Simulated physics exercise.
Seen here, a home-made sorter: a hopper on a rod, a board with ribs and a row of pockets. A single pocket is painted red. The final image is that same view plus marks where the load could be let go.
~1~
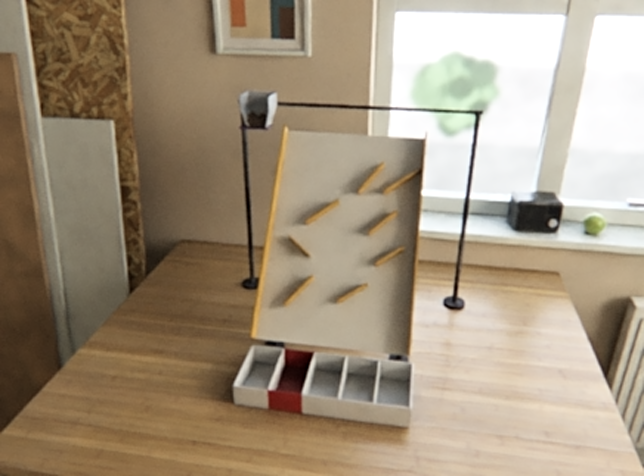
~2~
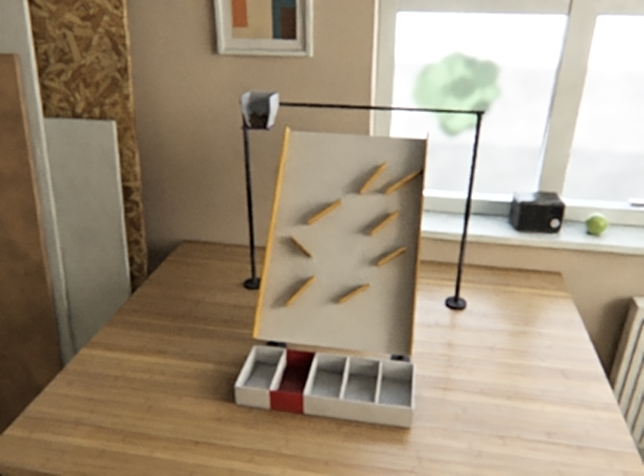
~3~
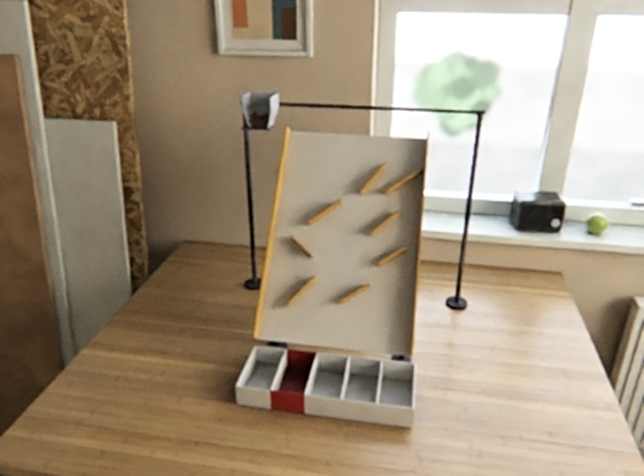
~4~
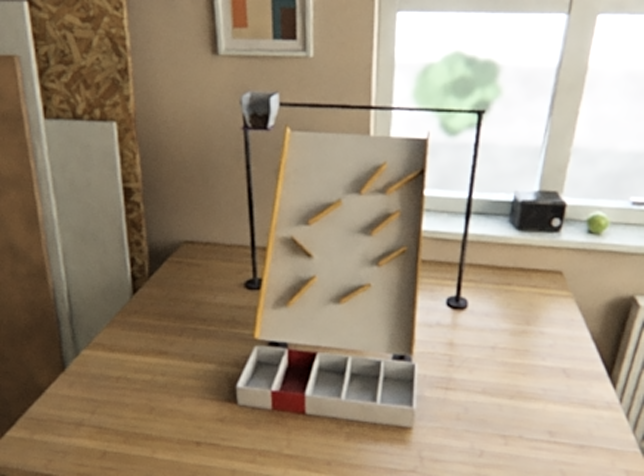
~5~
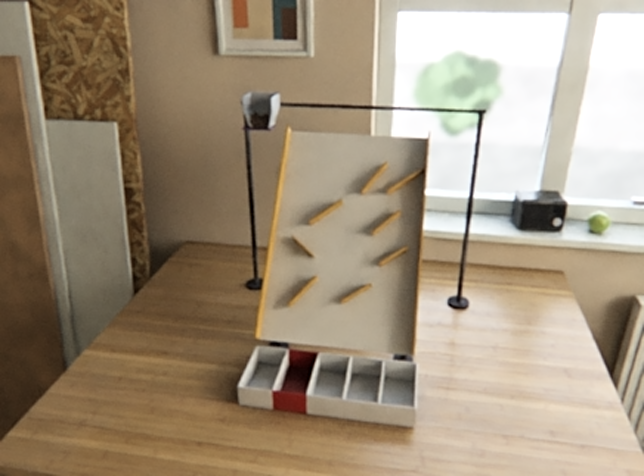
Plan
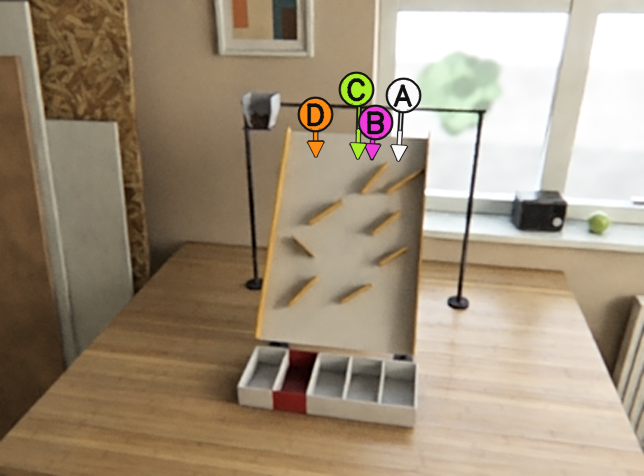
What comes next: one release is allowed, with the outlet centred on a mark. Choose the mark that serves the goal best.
Go for A.
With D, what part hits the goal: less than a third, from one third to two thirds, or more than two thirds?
It is less than a third.
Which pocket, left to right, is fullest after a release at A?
The second from the left.
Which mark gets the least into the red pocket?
Mark D.
On the marked copy, mark A meets the board at (398, 155); mark B meets the board at (372, 153); mark C meets the board at (357, 153); mark D meets the board at (315, 151).
Choosing A, roughly two thirds in the red pocket, roughly a quarter in other pockets, about a tenth outside the box.
Choosing B, roughly a third in the red pocket, roughly half in other pockets, about a tenth outside the box.
Choosing C, roughly a third in the red pocket, roughly half in other pockets, about a tenth outside the box.
Choosing D, about a tenth in the red pocket, almost all in other pockets, just a few outside the box.
